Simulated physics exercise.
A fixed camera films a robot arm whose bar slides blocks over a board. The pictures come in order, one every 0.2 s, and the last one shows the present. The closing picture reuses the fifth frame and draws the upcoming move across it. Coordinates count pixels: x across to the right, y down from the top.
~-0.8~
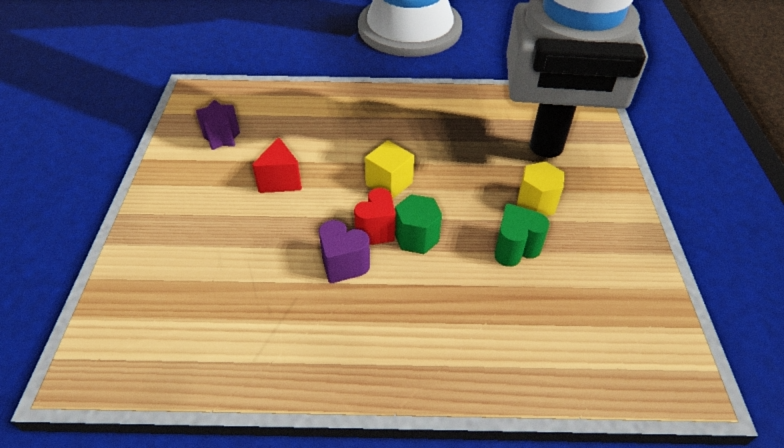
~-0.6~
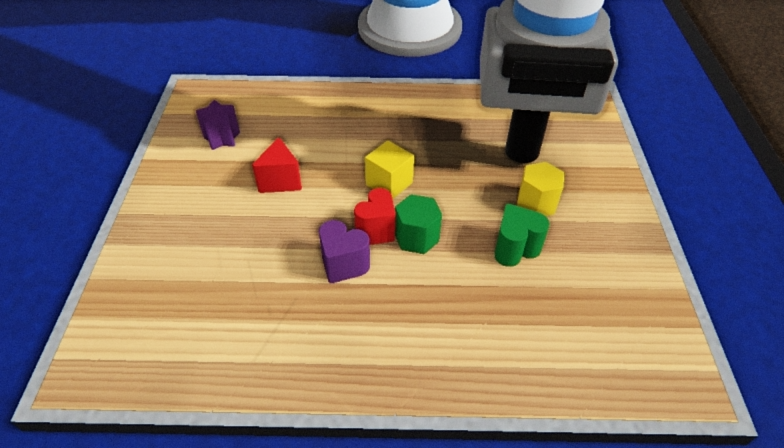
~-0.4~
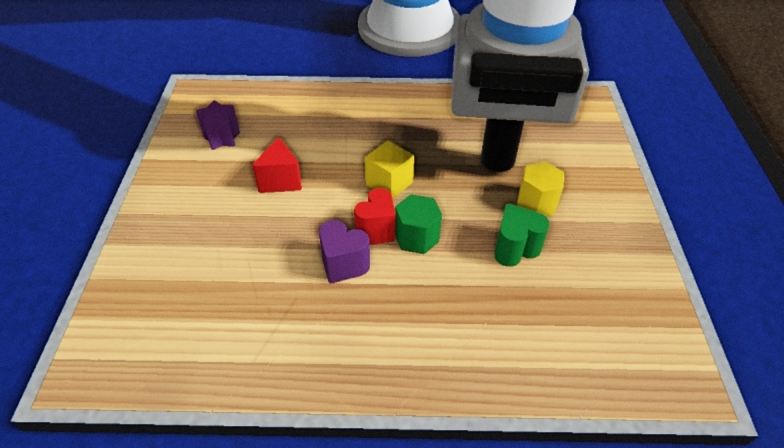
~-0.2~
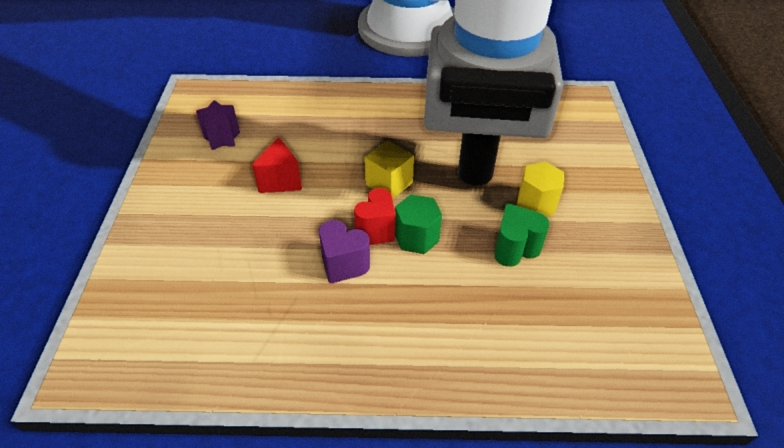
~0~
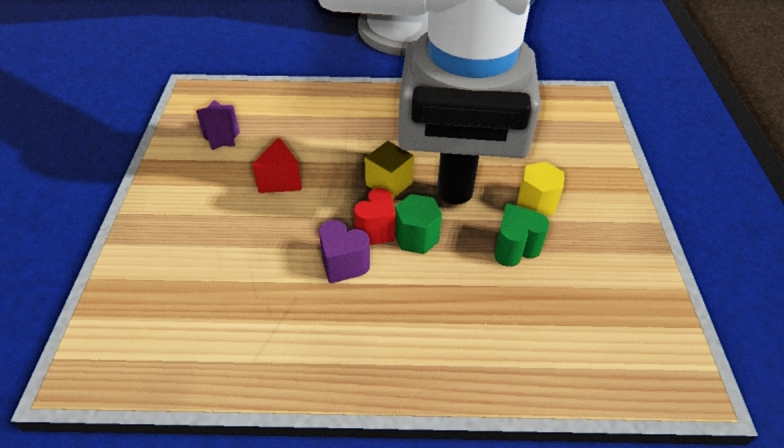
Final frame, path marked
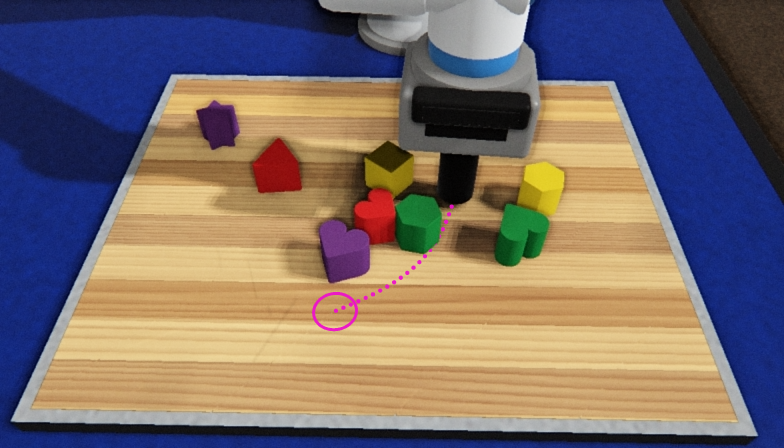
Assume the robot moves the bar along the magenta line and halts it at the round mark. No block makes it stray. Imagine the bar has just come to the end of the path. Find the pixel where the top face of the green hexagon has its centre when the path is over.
Expect it around (329, 247).
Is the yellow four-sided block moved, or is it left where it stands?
Here's my answer: The yellow four-sided block remains in position.
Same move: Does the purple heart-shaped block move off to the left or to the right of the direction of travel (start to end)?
Side: Right.
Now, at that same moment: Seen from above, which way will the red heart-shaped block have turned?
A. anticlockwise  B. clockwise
Option B.
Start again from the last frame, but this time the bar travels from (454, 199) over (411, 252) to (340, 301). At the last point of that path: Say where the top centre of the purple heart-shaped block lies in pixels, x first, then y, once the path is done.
At roughly (310, 247).
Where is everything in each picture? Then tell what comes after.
The first frame shows tip of the bar (546, 147), middles of tops, purple heart-shaped block (341, 238), red heart-shaped block (376, 204), yellow four-sided block (389, 156), green hexagon (419, 210).
The second frame shows bar (522, 152), nothing pushed.
The third frame shows bar (498, 161), nothing pushed.
The fourth frame shows bar (475, 174), nothing pushed.
The fifth frame shows bar (455, 192), purple heart-shaped block (341, 238), red heart-shaped block (376, 204), yellow four-sided block (389, 156), green hexagon (419, 210).
The line goes from (454, 199) over (436, 242) and (395, 282) to (335, 311).
On the path given first. One third of the way, bar (436, 235); red heart-shaped block (366, 206), turned 30° clockwise; green hexagon (397, 228), turned 30° clockwise.
Two thirds of the way, bar (395, 275); purple heart-shaped block (303, 237); red heart-shaped block (363, 205), turned 45° clockwise; green hexagon (353, 245), turned 105° clockwise.
At the end, bar (334, 304); purple heart-shaped block (285, 229); red heart-shaped block (363, 205), turned 45° clockwise; yellow four-sided block unmoved; green hexagon (329, 247), turned 140° clockwise.
